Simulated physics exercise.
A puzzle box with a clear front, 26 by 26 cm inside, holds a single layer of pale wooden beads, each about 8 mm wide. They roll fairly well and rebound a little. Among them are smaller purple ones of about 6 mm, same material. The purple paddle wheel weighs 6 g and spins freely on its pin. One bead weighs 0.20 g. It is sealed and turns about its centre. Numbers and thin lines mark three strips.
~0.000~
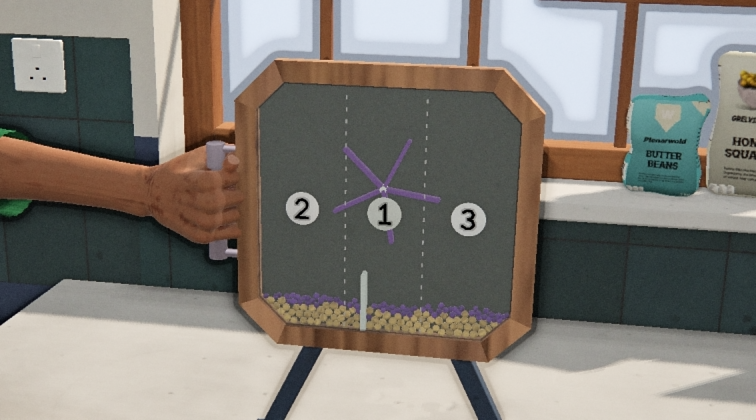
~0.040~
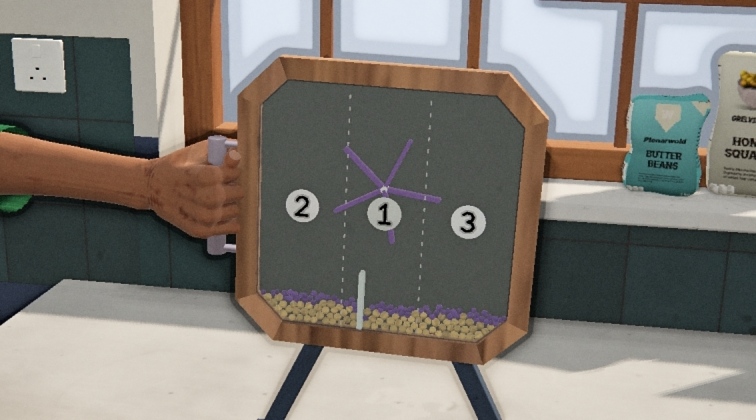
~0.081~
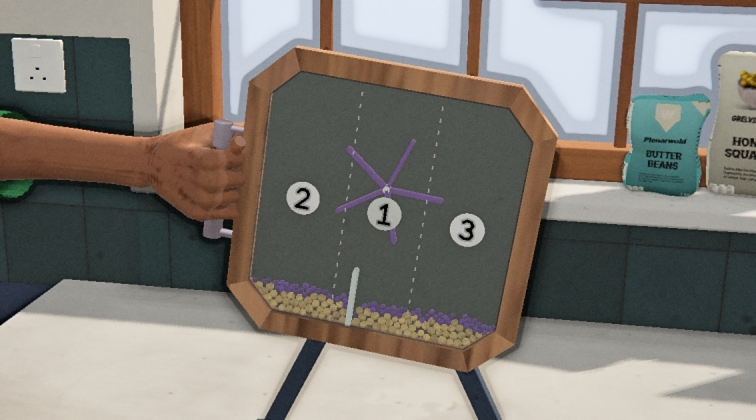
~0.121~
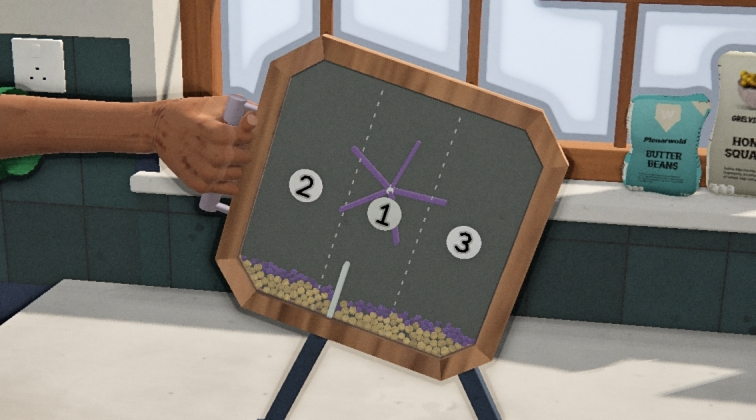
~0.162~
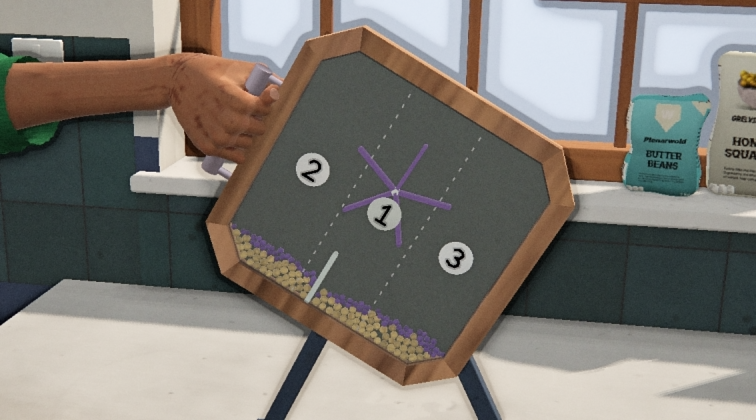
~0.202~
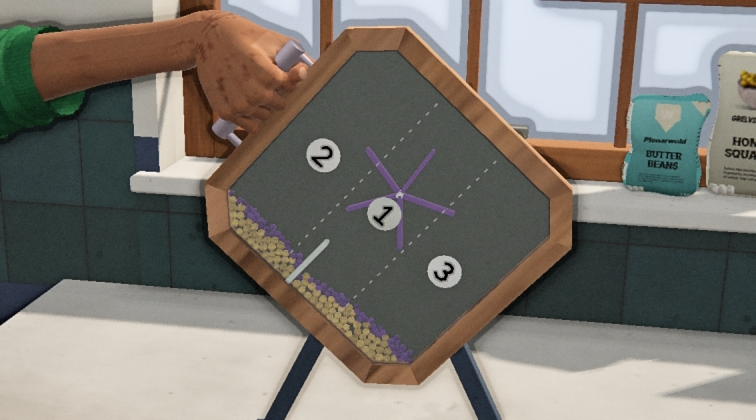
In a tiled kitchen by a window, a hand grips the handle on the left of a wooden-framed, clear-fronted box holding pale and purple beads. The hand rises and turns the box clockwise, slightly at first, then steeply, while the beads stay in a layer along its slanting bottom edge.
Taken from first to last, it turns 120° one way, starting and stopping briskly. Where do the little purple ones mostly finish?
The one marked 3.
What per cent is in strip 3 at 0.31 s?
About 40 per cent.
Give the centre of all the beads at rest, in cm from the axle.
About 2 cm left and 12 cm below.
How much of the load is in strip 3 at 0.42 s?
Roughly 55 per cent.
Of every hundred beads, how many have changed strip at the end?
About 65 per cent.
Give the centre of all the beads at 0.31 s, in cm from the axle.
About 10 cm left and 4 cm below.
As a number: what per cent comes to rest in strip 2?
Roughly 0 per cent.
After 0.31 s, it stands 76° clockwise; the beads' middle is 10 cm left of and 4 cm below the centre; no. 1, 25 %, no. 2, 35 %, no. 3, 40 %; small ones, no. 1, 20 %, no. 2, 30 %, no. 3, 50 %.
After 0.42 s, it stands 109° clockwise; the beads' middle is 10 cm left of and level with the centre; no. 1, 15 %, no. 2, 30 %, no. 3, 55 %; small ones, no. 1, 15 %, no. 2, 25 %, no. 3, 60 %.
After 0.52 s, it stands 120° clockwise; the beads' middle is 8 cm left of and 1 cm below the centre; no. 1, 25 %, no. 2, 15 %, no. 3, 60 %; small ones, no. 1, 30 %, no. 2, 5 %, no. 3, 60 %.
All still by 2.8 s, it stands 120° clockwise; no. 1, 0 %, no. 2, 0 %, no. 3, 100 %; small ones, no. 3, 100 %.
